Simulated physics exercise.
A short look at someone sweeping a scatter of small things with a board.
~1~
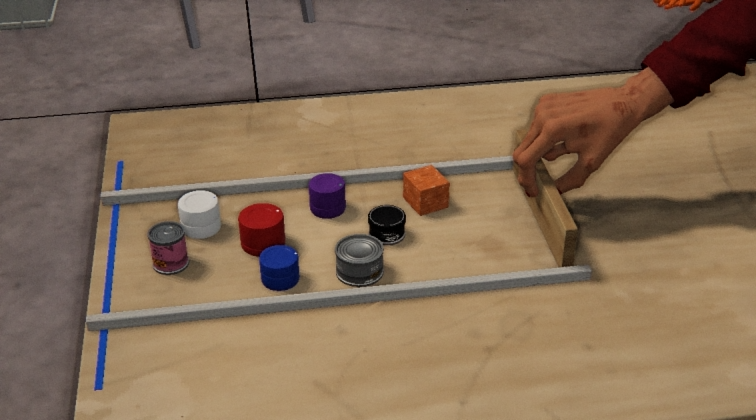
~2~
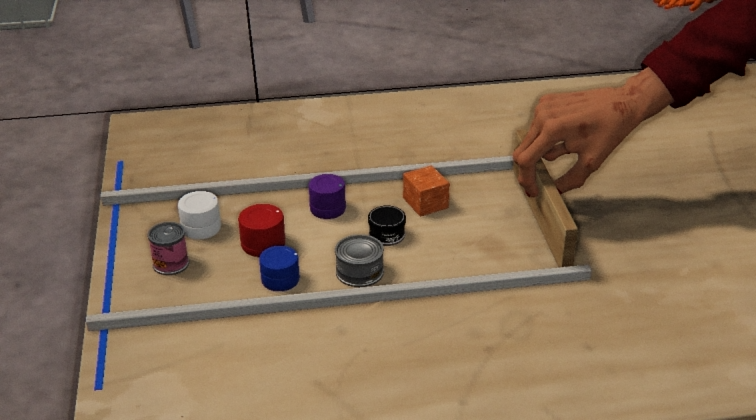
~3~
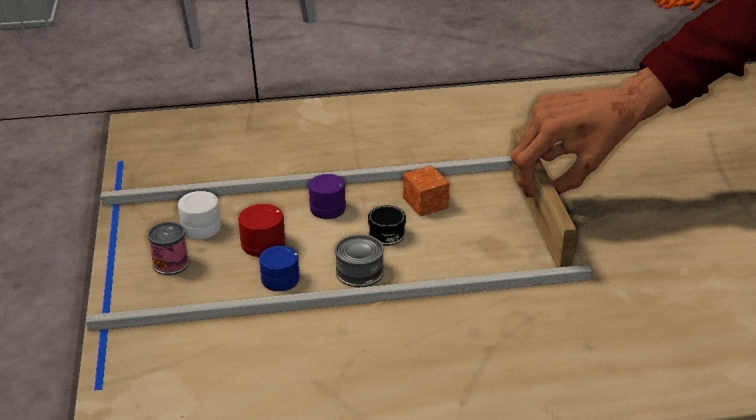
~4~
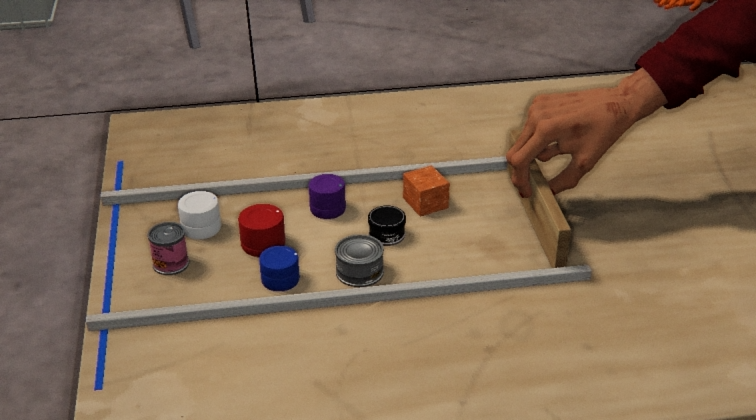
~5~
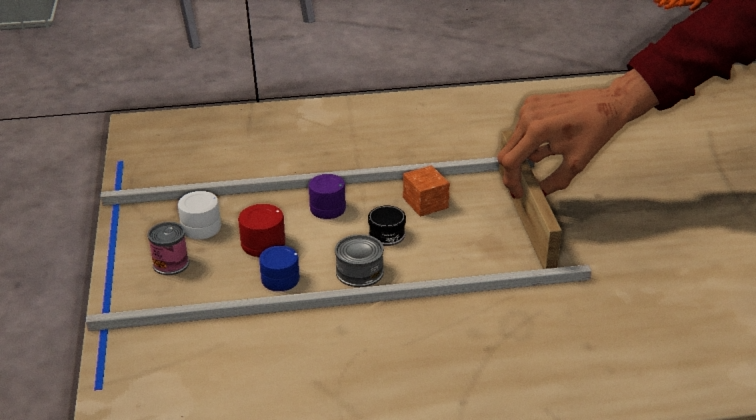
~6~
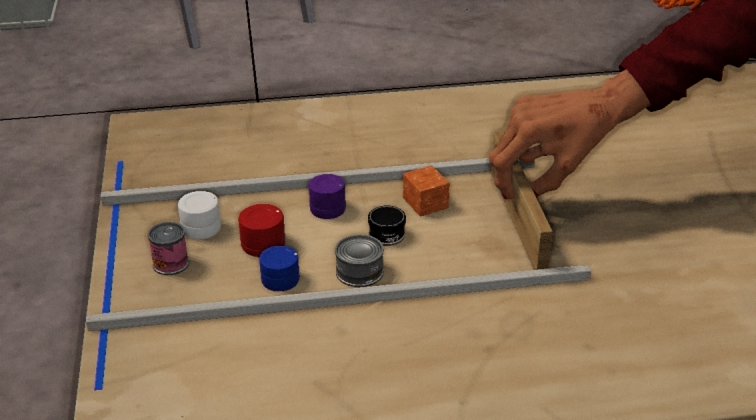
A hand in a dark red sleeve slides an upright wooden board slowly and slightly leftward between two grey rails on a pale wooden tabletop, seen from above at an angle by a still camera. Left of the board sit an orange cube and black, grey, purple, blue, red, white and pink containers, with blue tape crossing the left end. The board touches none of them, and they stay still.
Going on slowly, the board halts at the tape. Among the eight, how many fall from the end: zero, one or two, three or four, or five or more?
Tally: Over four.
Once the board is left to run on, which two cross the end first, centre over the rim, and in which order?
Order, earliest first: White lid, blue lid.
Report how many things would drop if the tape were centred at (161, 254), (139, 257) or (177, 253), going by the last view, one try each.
Per try in turn: 1, 4, 1.
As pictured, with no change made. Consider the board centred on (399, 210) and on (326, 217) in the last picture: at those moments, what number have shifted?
2 and 5.
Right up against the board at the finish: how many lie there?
The figure is 2.
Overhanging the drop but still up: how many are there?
You'd get 2.
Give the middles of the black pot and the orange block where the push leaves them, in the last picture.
For the black pot it's (91, 251), and for the orange block it's (95, 218).
Early on, none off yet; pink pot at rest near (169, 249); white lid at rest near (200, 215); red lid at rest near (262, 230).
Finally, the number that fall off is five or more; lost, grey pot, purple lid, blue lid, red lid, white lid and pink pot.
